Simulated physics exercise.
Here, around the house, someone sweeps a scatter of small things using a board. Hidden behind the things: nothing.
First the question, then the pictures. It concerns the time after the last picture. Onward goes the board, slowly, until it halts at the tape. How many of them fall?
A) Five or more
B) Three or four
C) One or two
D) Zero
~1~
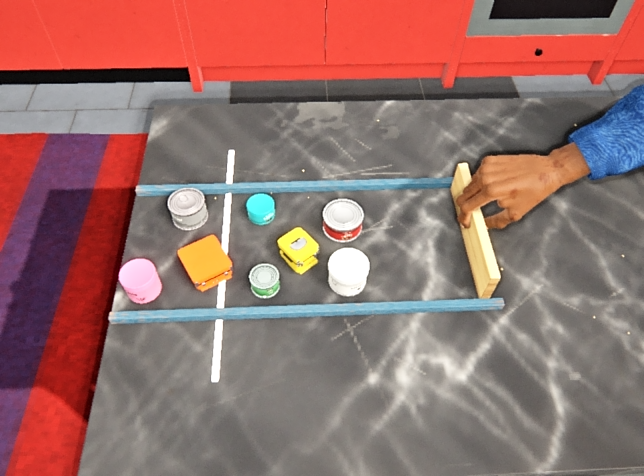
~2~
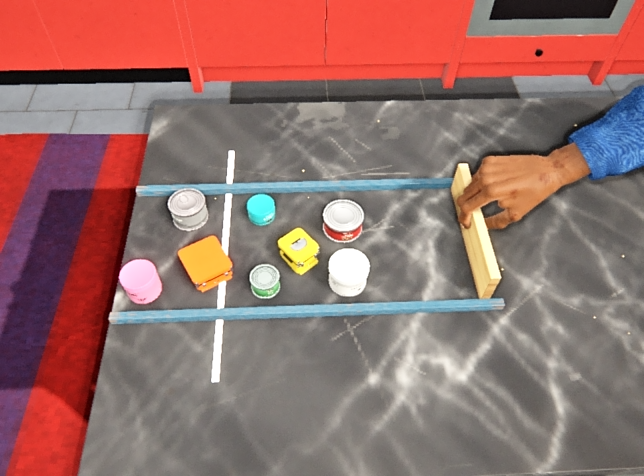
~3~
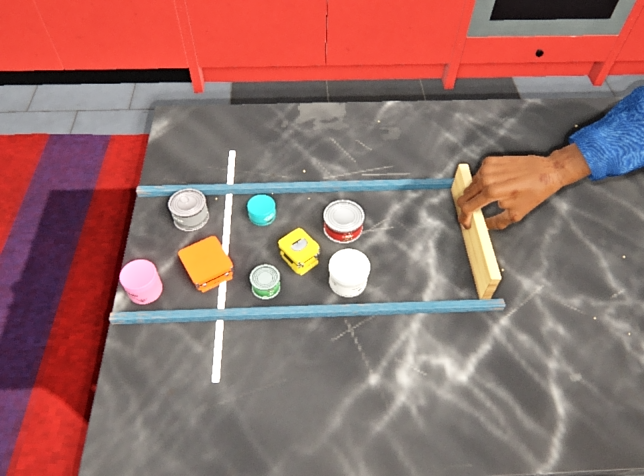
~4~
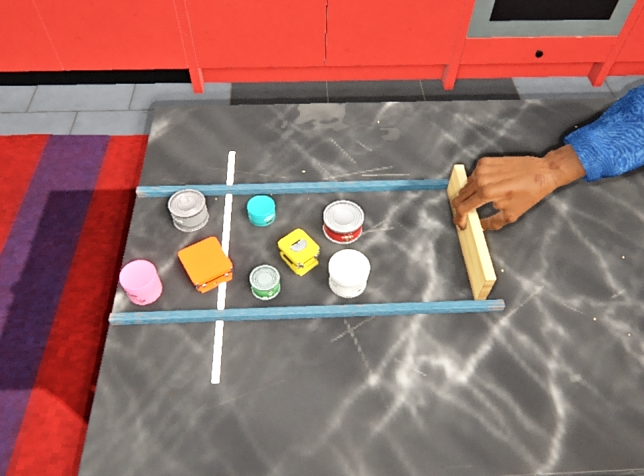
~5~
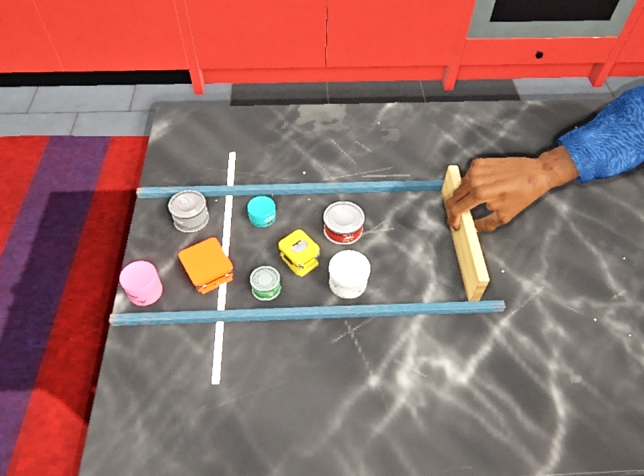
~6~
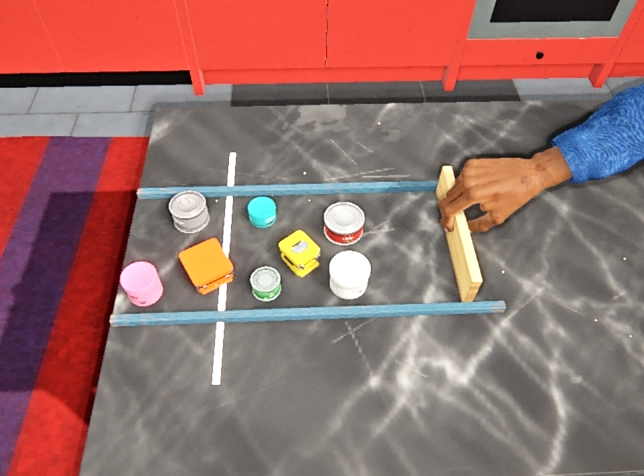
The answer is D.
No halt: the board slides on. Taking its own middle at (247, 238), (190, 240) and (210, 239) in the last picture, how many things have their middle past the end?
Respectively, 0, 1 and 0.
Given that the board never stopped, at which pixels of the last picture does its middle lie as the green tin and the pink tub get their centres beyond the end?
For the green tin, about (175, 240); for the pink tub, about (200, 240).
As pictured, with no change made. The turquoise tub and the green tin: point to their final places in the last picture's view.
They finish at roughly (216, 202) and (169, 300) respectively.
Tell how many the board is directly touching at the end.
4 in contact.
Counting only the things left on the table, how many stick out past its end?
Tally: 0.
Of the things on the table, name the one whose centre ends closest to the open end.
The pink tub winds up nearest.
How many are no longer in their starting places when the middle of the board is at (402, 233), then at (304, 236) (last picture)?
The first count is 0, and then it's 5.
Soon after, none off yet; pink tub at rest near (142, 284); grey pot at rest near (190, 213); orange case at rest near (207, 267).
After that, none off yet; pink tub at rest near (142, 284); grey pot at rest near (190, 213); orange case moving near (203, 267).
In the end, the number that fall off is zero.
